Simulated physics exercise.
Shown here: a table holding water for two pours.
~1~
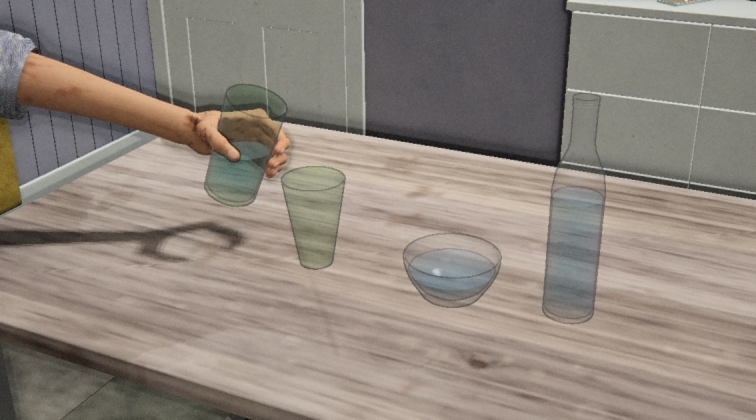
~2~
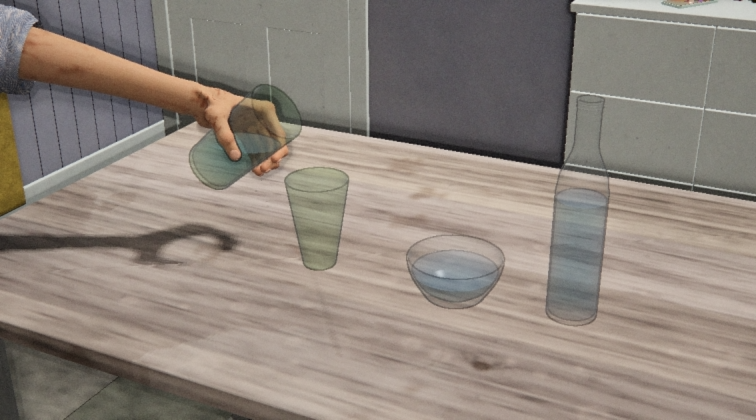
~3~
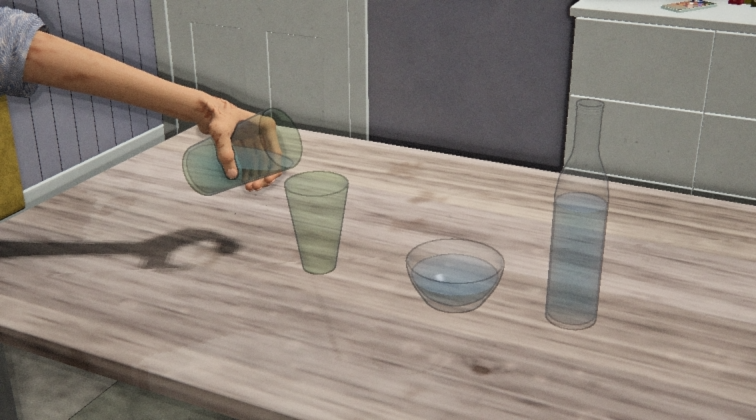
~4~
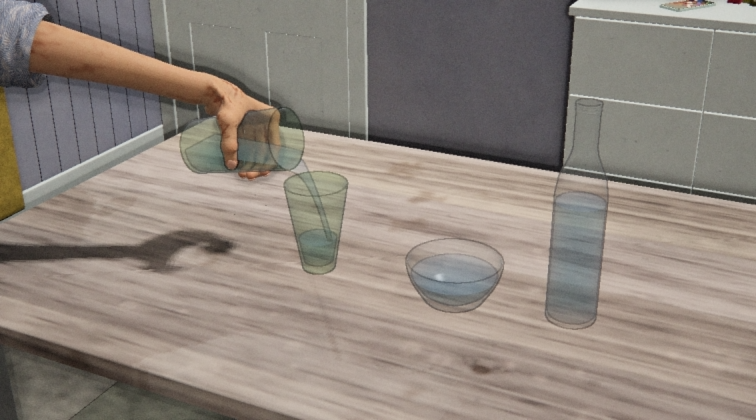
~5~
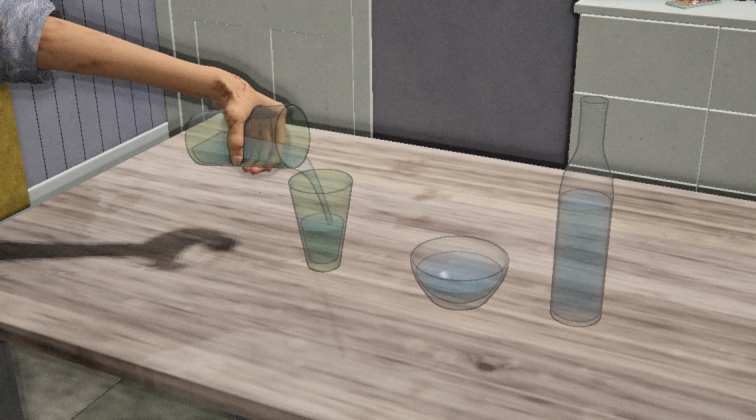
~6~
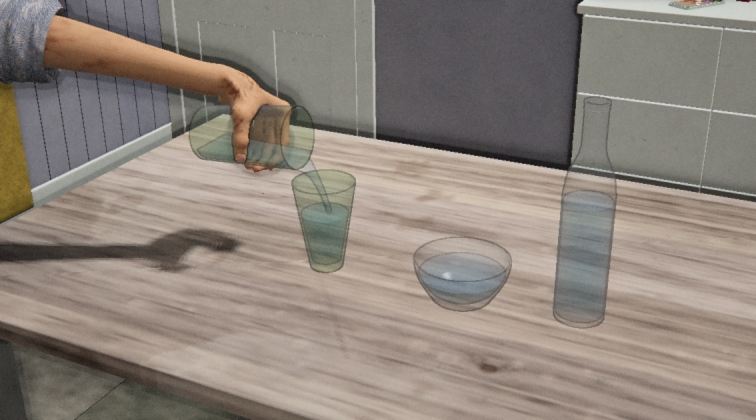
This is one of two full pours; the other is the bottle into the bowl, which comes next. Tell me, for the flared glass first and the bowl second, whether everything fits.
The flared glass will end up with no spill, the bowl will end up spilling.
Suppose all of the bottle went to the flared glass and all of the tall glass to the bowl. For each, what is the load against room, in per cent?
That works out close to 120 per cent of capacity first, then close to 110 per cent.
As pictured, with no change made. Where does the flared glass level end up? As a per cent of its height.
About 85%.
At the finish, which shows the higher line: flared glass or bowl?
It stands higher in the flared glass.
Shortly, the flared glass is about three quarters full.
Then, the flared glass is nearly full.
At the finish, the flared glass is nearly full; the bowl is full to the brim, some went over its rim.
